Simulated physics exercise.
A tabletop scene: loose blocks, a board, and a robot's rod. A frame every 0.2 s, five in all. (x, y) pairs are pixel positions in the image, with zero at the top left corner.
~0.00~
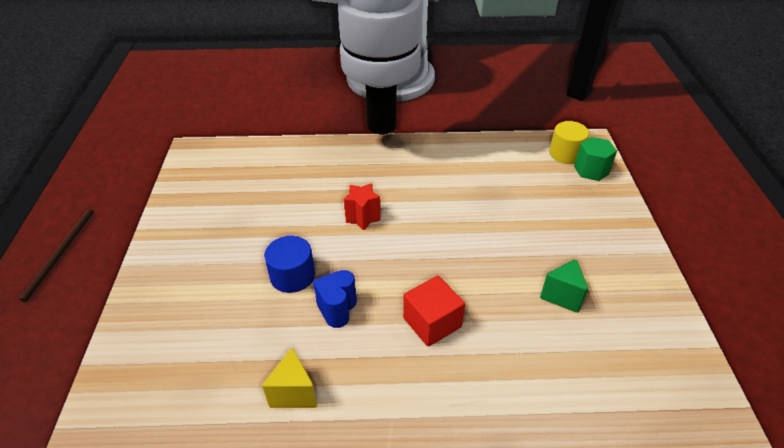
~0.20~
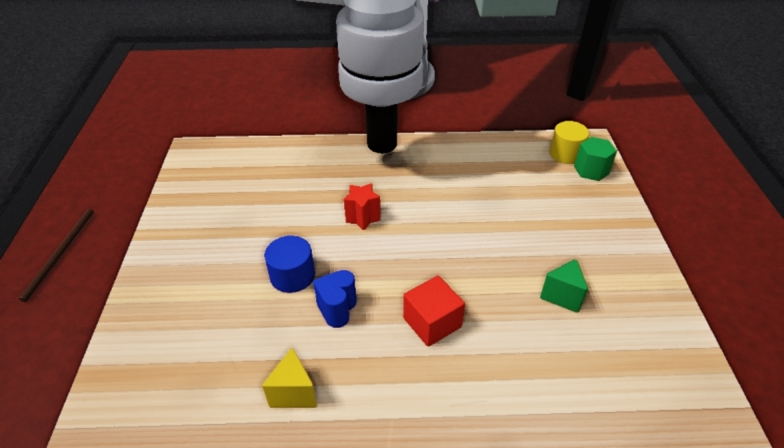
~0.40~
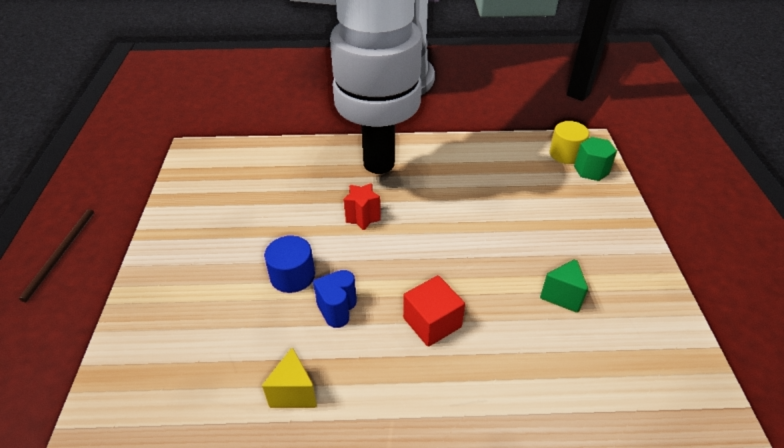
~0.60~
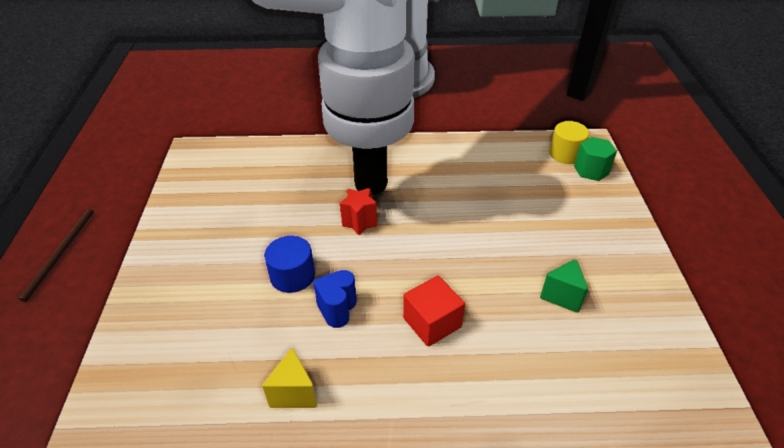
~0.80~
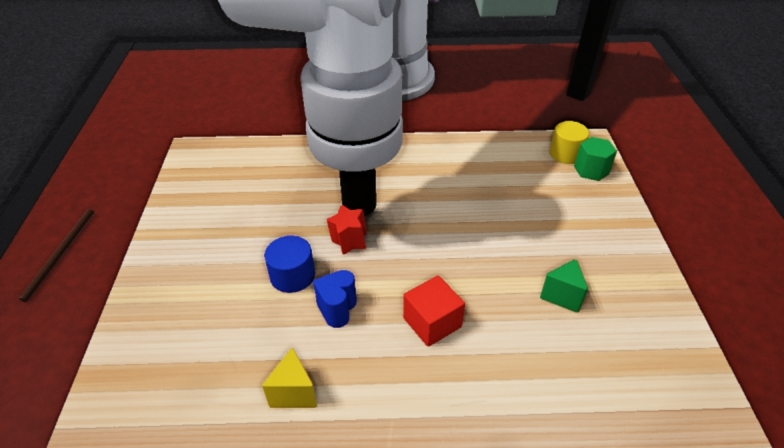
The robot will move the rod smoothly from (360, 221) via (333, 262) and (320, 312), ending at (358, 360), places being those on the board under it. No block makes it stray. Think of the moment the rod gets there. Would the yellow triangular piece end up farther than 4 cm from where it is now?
I'd say no.
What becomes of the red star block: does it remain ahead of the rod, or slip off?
The rod has moved past the red star block by the time the path ends.
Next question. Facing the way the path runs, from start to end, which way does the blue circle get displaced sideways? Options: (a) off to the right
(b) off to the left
a
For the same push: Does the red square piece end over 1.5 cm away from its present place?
Short answer: No.
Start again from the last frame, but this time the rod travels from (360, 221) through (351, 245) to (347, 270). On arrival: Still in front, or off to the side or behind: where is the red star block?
Expect to find it ahead of the rod.
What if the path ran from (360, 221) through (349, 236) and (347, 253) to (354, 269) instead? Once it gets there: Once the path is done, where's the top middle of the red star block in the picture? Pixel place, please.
Around (335, 268).
The first path, step by step. One third of the way, rod at (331, 248); blue circle at (279, 259); blue heart-shaped block at (335, 288); red star block at (322, 264).
Two thirds of the way, rod at (318, 298); blue circle at (271, 266); blue heart-shaped block at (339, 328), turned 45° anticlockwise; red star block at (301, 317).
At the end, rod at (357, 346); blue circle at (271, 266); yellow triangular piece unmoved; blue heart-shaped block at (362, 375); red star block at (303, 335), turned 45° clockwise; red square piece unmoved.
